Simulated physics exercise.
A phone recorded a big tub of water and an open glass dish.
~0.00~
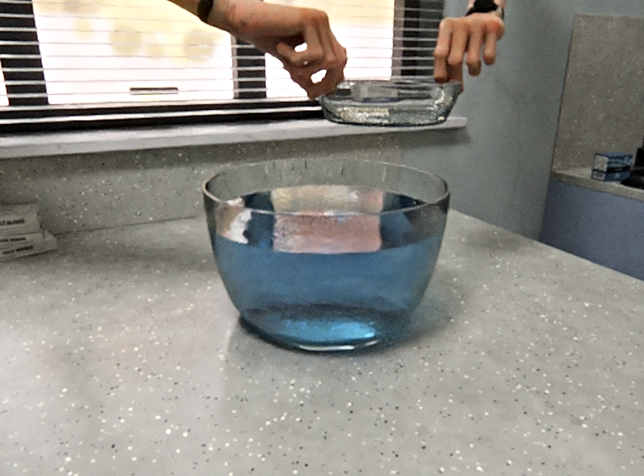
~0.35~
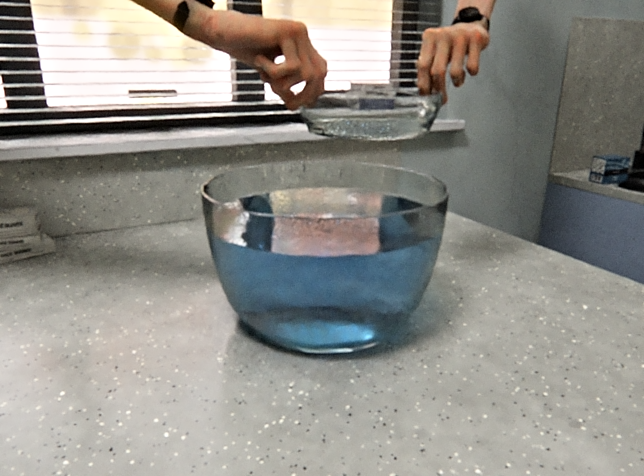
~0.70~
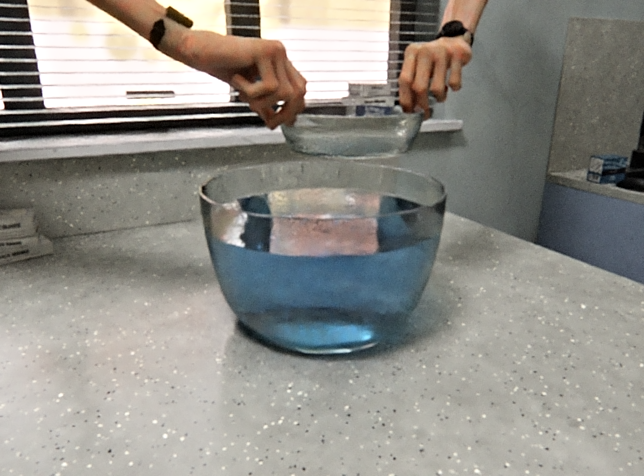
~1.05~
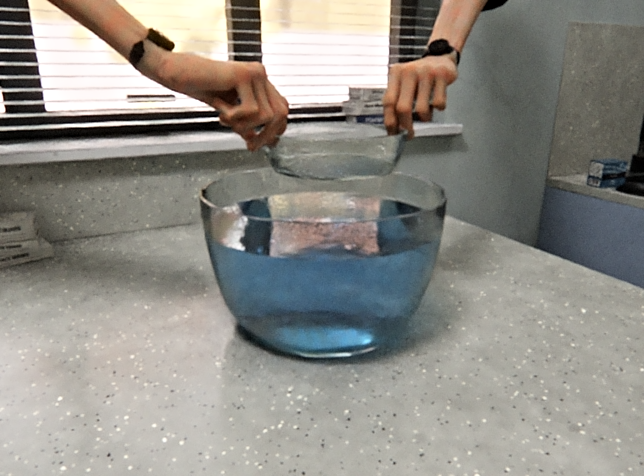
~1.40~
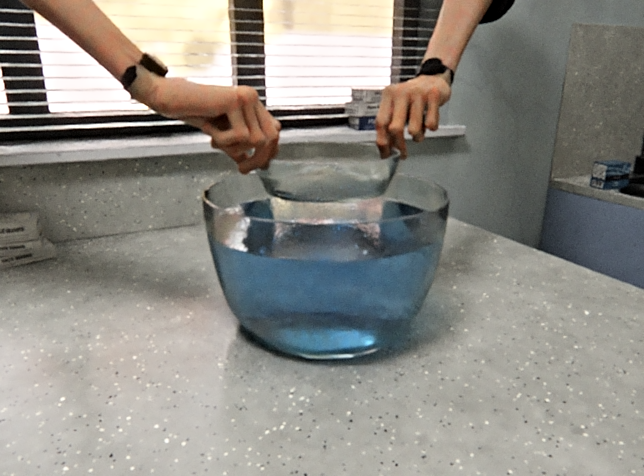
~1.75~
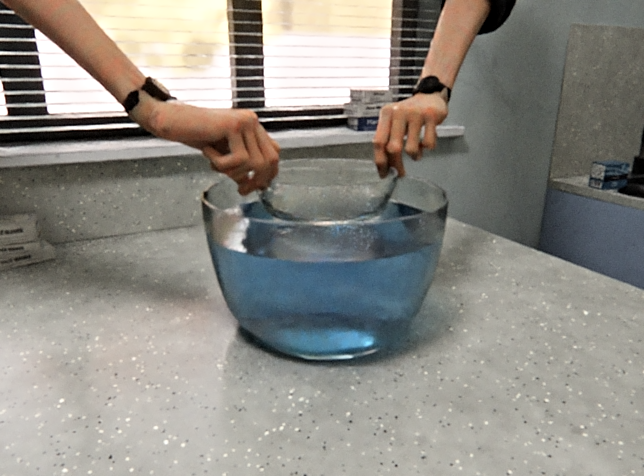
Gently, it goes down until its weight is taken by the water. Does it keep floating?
Yes.
After 2.2 s, the dish dips into the water.
After 2.8 s, it bobs and steadies.
After 5.0 s, the dish floats with most of its side showing.
